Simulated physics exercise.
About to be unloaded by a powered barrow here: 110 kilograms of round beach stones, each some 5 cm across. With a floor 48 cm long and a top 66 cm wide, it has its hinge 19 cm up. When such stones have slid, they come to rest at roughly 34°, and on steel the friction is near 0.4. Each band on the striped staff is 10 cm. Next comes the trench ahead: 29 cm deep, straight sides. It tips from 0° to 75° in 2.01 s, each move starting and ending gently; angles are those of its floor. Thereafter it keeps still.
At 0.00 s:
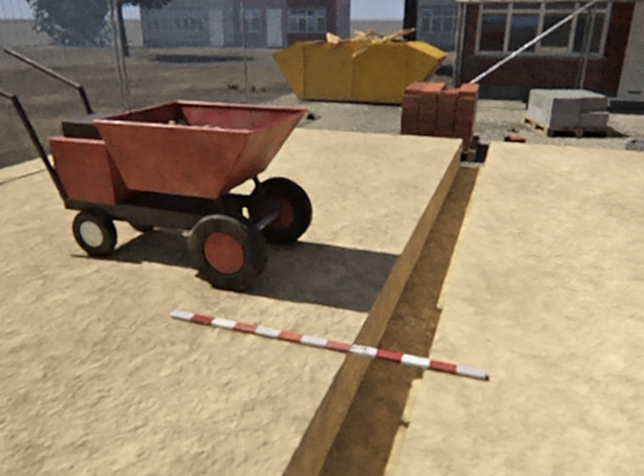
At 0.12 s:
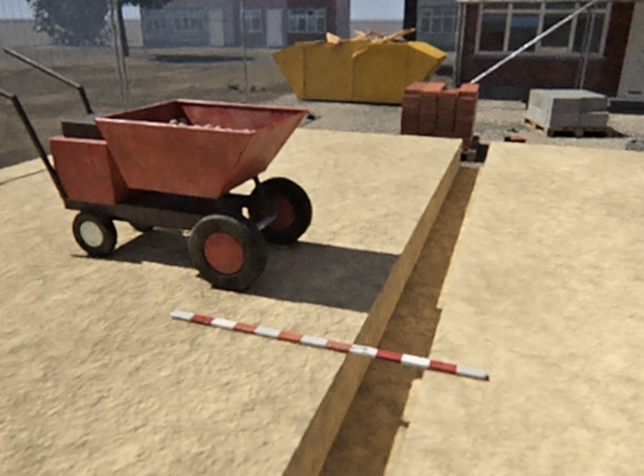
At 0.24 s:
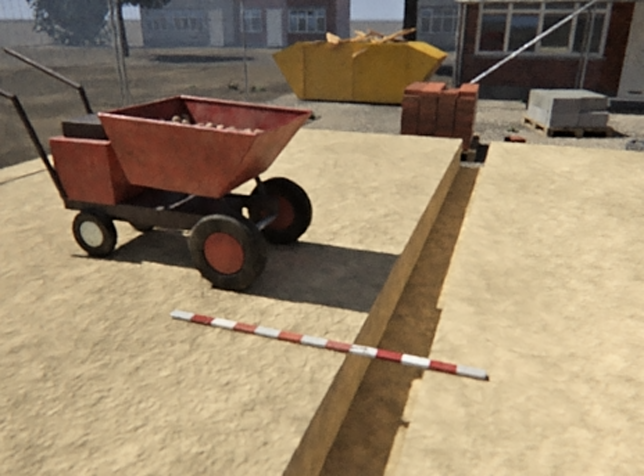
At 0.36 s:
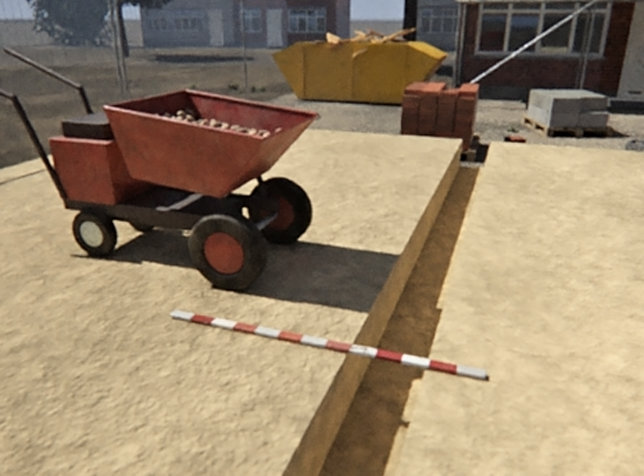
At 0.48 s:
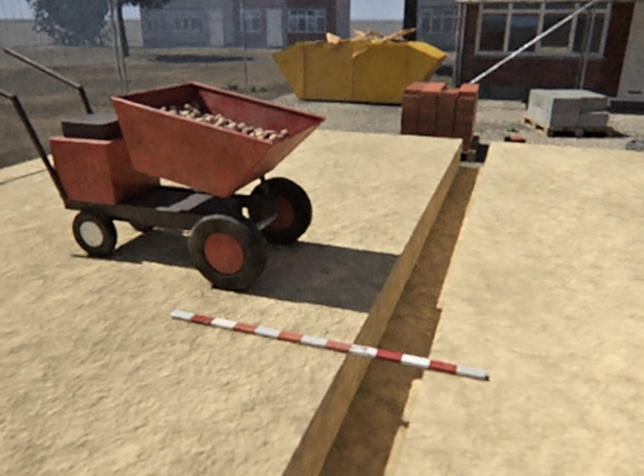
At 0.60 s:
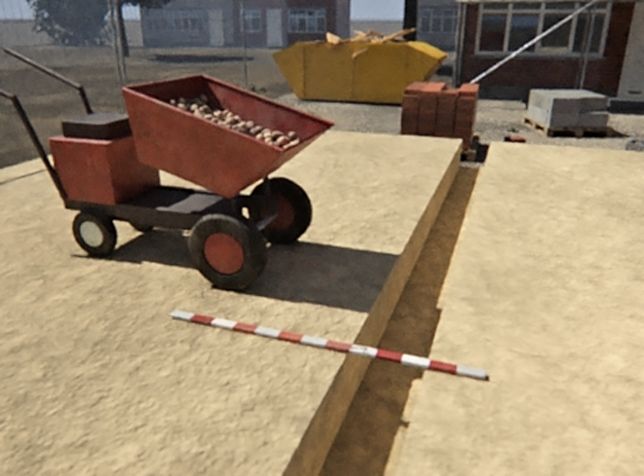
Red barrow tray of small rounded stones tilting slowly toward the right on a sandy building site, its wheels staying still.
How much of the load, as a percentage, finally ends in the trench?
I would put it at about 99 per cent.
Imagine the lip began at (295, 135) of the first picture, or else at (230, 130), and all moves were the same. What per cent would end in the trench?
Close to 65 percent in the first case, 85 percent in the second.
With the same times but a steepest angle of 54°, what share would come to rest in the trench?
It would be close to 30 percent.
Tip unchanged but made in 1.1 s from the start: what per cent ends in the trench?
Close to 100 percent, then.
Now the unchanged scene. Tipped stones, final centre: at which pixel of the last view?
Their middle lands near (414, 321).
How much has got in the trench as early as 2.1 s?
60 per cent or so by then.
After 1.5 s the floor is at 63°; 99 % in the tray, 1 % short of the trench; the foremost stones are at (372, 227).
After 2.1 s the floor is at 75°; 34 % in the tray, 4 % short of the trench, 62 % in the trench; the foremost stones are at (442, 317).
After 2.5 s the floor is at 75°; 12 % in the tray, 3 % short of the trench, 85 % in the trench; the foremost stones are at (443, 317).
After 4.4 s the floor is at 75°; 0 % in the tray, 1 % short of the trench, 99 % in the trench; the foremost stones are at (443, 318).
